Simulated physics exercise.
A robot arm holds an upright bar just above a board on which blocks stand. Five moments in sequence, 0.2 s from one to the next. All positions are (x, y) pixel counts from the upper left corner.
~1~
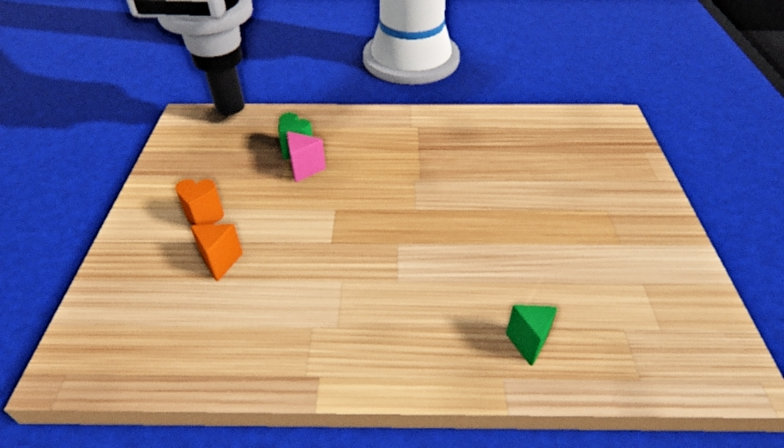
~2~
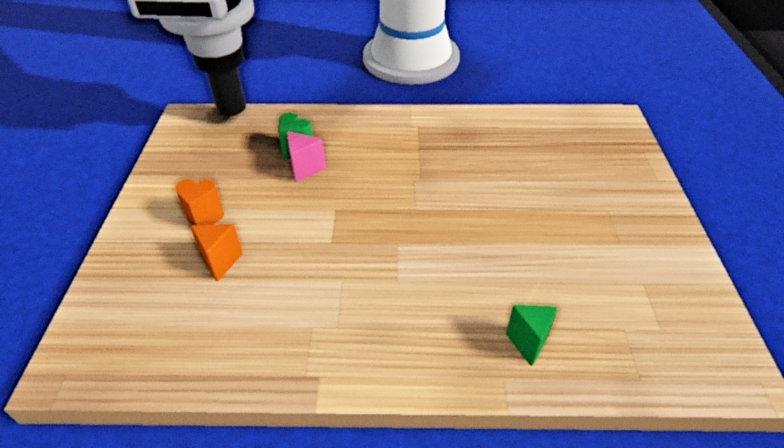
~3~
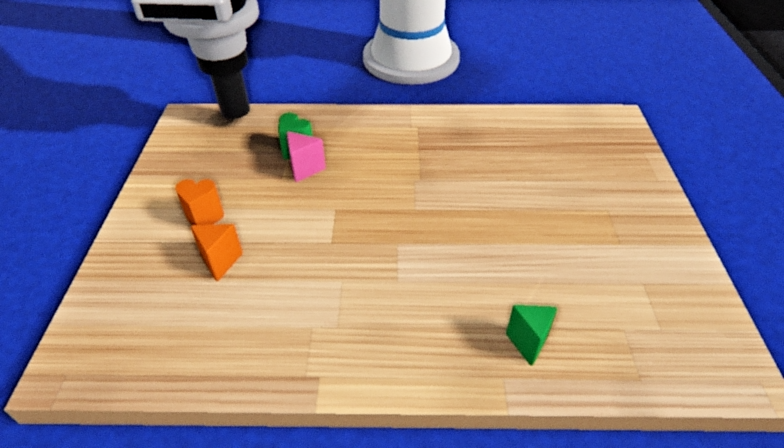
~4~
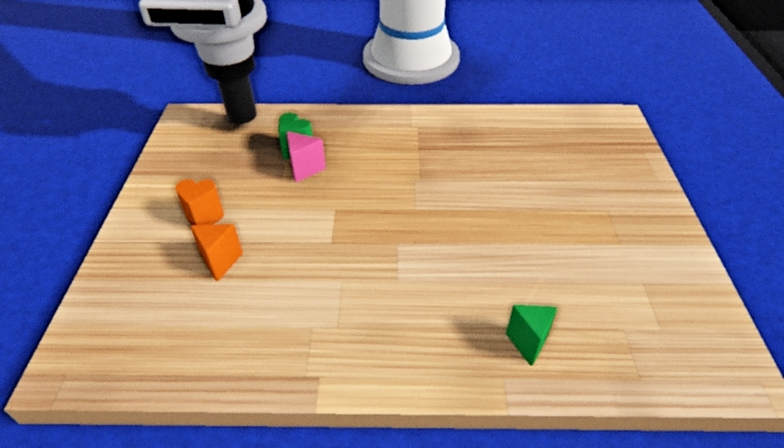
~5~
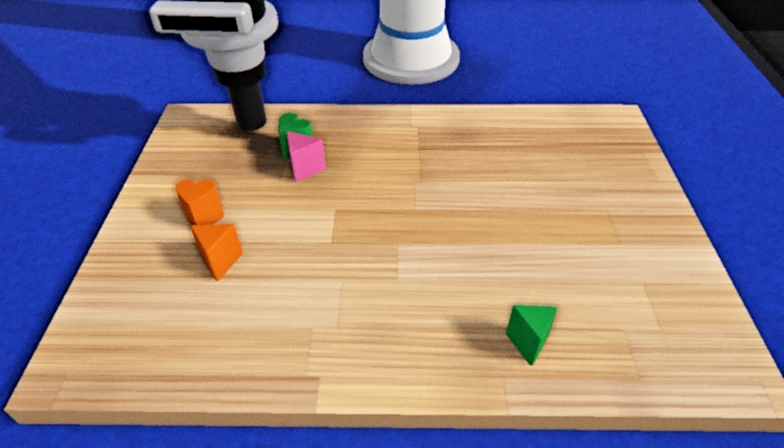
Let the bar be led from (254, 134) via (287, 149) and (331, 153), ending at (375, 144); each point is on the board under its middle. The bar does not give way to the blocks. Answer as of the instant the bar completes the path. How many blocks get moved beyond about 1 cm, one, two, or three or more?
I count one.
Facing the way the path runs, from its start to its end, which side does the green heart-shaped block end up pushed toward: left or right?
Displaced right.
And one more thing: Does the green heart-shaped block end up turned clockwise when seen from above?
Going by the path, yes.
One third of the way, bar at (286, 138); green heart-shaped block at (309, 127), turned 25° clockwise.
Two thirds of the way, bar at (331, 142); green heart-shaped block at (353, 135), turned 55° clockwise.
At the end, bar at (375, 133); green heart-shaped block at (366, 136), turned 75° clockwise; pink triangular block not moved.
